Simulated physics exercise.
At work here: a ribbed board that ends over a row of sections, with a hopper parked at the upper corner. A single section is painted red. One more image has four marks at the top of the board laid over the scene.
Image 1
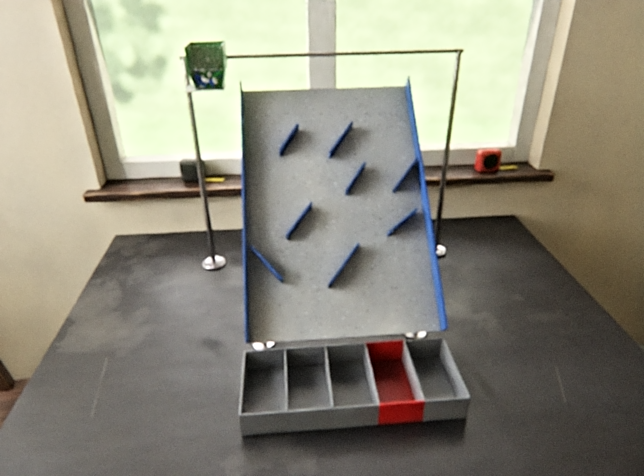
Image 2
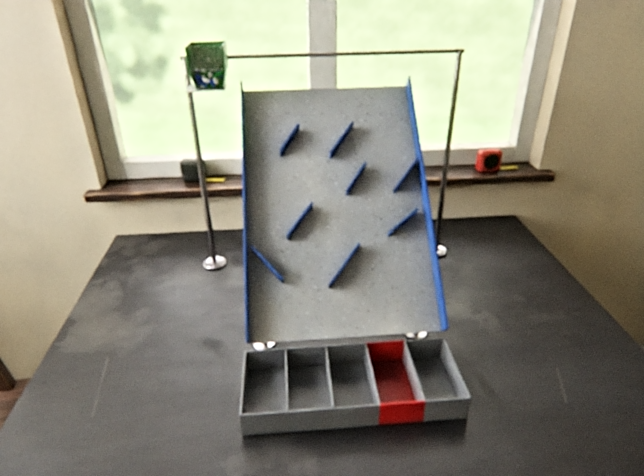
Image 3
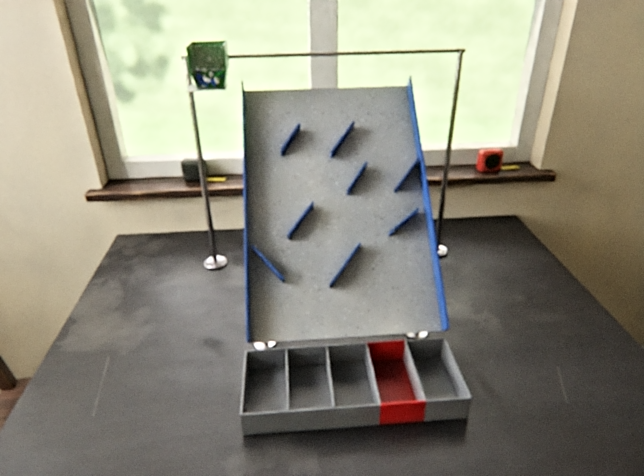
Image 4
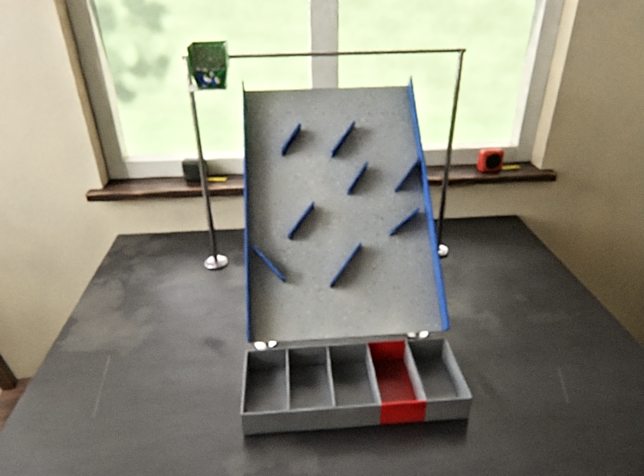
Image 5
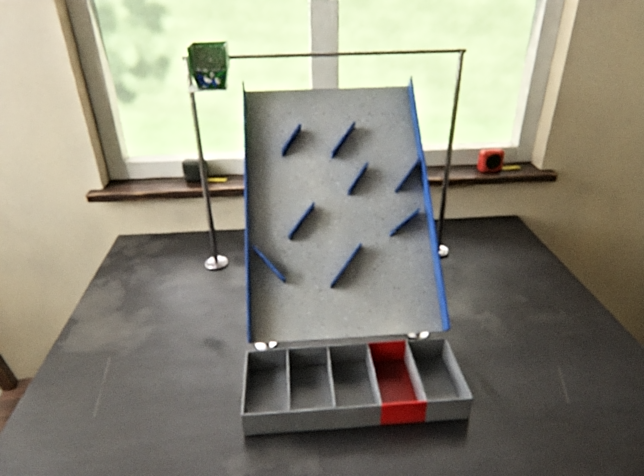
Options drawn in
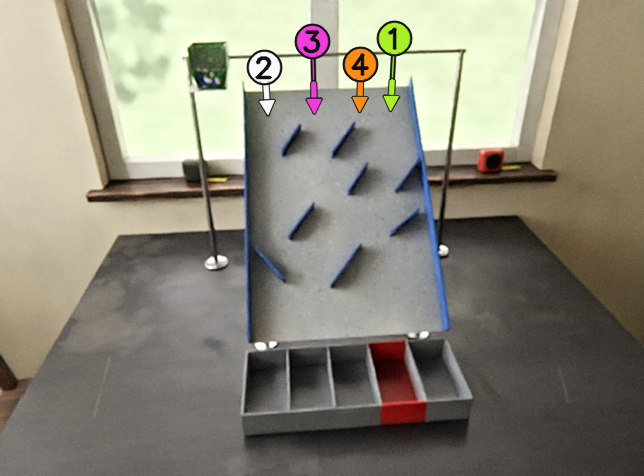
A tilted gray board with blue ribs stood on a dark table above a row of bins, one painted red, with a small green container at the upper left, and nothing noticeably moved.
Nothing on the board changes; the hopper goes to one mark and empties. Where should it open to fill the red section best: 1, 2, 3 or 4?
The best mark is 1.
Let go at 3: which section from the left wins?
It is the second one.
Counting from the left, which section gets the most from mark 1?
The fourth from the left.
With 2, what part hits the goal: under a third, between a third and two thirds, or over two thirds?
Under a third.
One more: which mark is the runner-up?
That is mark 4.
On the marked copy, mark 1 meets the board at (390, 105); mark 2 meets the board at (267, 109); mark 3 meets the board at (314, 108); mark 4 meets the board at (359, 106).
With 1, about half in the red section, about a third in other sections, a stray few outside the box.
With 2, a stray few in the red section, nearly all in other sections, a stray few held on the board, a stray few outside the box.
With 3, none in the red section, most in other sections, a small part held on the board, a small part outside the box.
With 4, about a third in the red section, about two thirds in other sections.
